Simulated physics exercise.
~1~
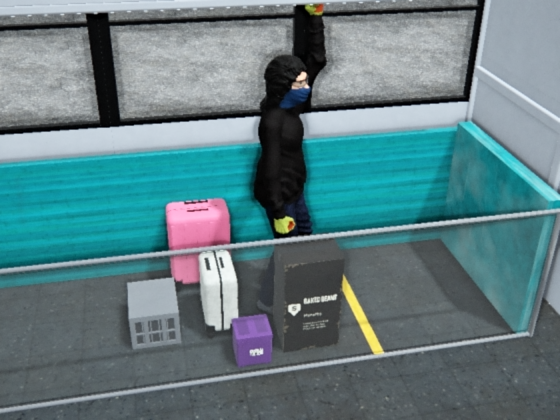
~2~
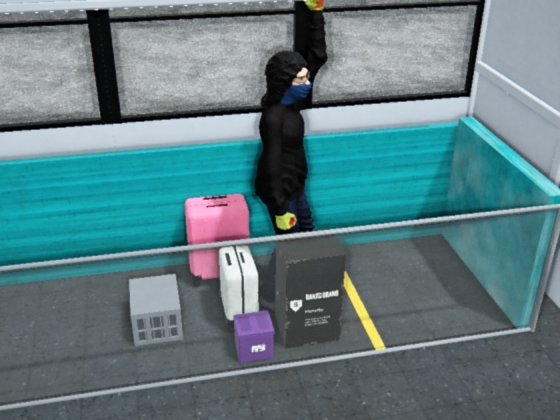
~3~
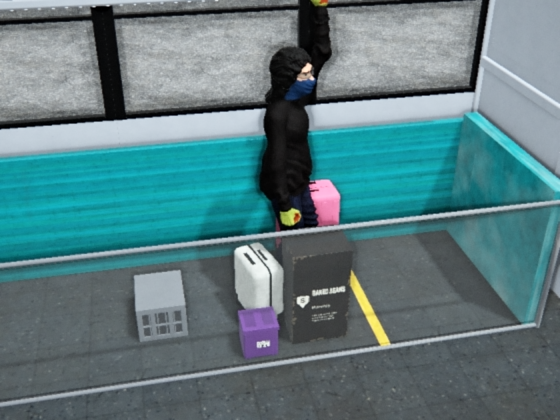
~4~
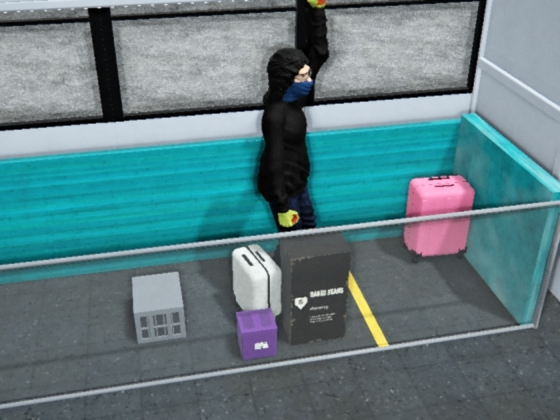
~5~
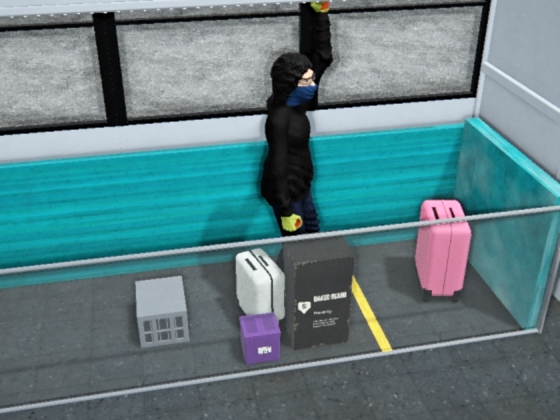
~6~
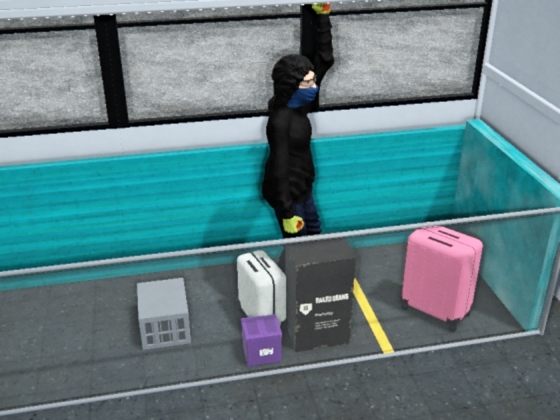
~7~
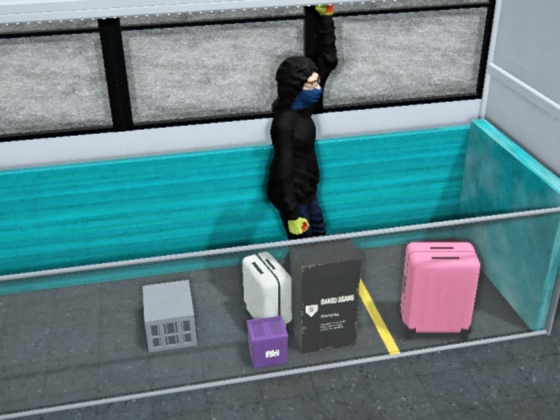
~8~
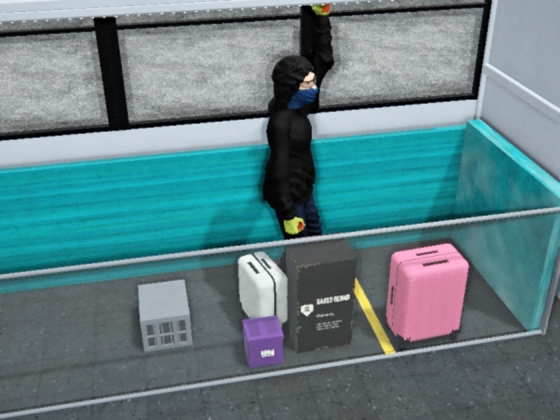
In the video, a pink suitcase rolls right behind a standing masked figure and past a yellow line, then drifts toward the viewer and slightly back left, stopping upright beyond the line, while a white suitcase shifts slightly right and stays short of it.
